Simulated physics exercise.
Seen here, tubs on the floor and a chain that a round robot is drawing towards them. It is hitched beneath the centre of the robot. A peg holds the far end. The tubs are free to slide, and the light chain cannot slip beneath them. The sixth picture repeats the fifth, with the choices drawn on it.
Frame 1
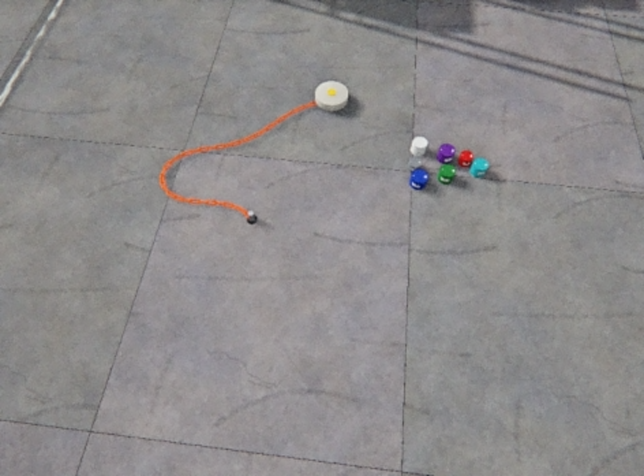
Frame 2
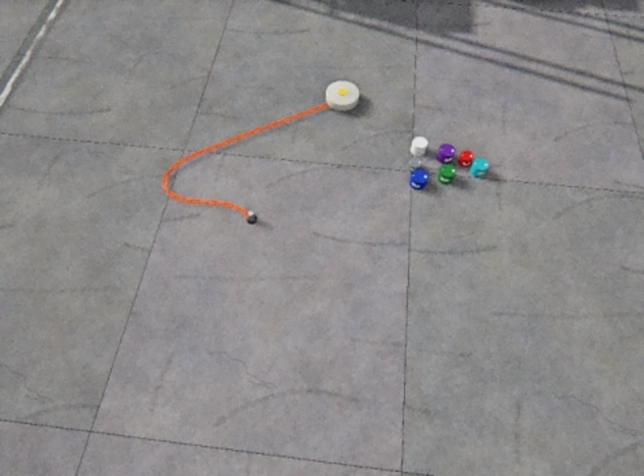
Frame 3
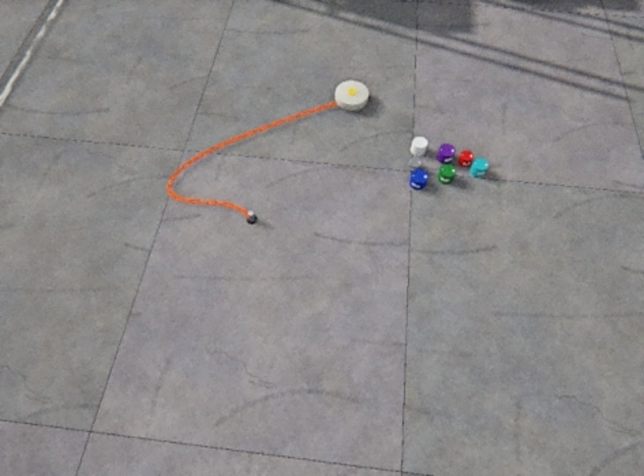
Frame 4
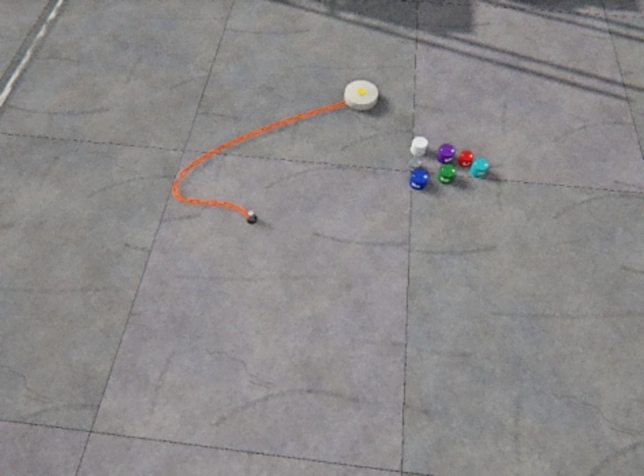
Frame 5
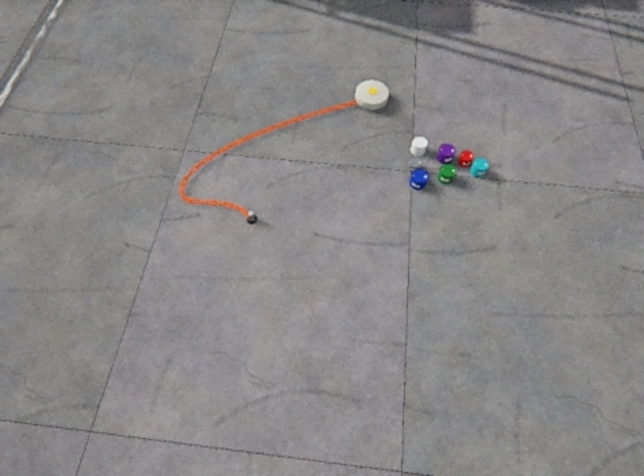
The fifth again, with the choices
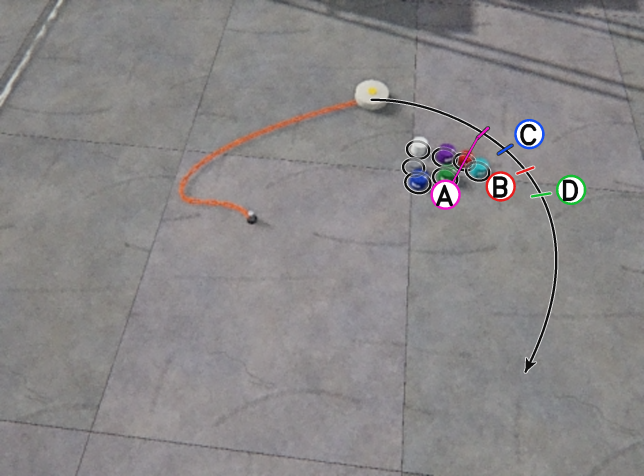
A round white robot with a yellow spot on top sits on a grey tiled floor, seen from above at an angle. An orange chain curves from it to a small dark peg, while white, purple, red, turquoise, green and blue tubs cluster to the right. The robot slides slowly rightward, drawing the chain along and flattening its left-hand bend, while the tubs and camera stay still.
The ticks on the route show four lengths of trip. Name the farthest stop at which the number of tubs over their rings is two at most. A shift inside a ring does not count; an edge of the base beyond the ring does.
At D, and not beyond.
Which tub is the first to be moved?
White.
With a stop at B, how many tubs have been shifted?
By then, none.
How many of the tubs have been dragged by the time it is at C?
The count is none.
On the marked copy, A at (483, 133); B at (525, 171); C at (505, 150); D at (541, 195); the route from (371, 100) via (533, 181) to (526, 372).
With D. Early on, robot (442, 108).
Further on, robot (505, 144).
At the end, robot (544, 191); white tub (420, 149); none over the rings.
As for the rest, A is within the limit but short; B is within the limit but short; C is within the limit but short.
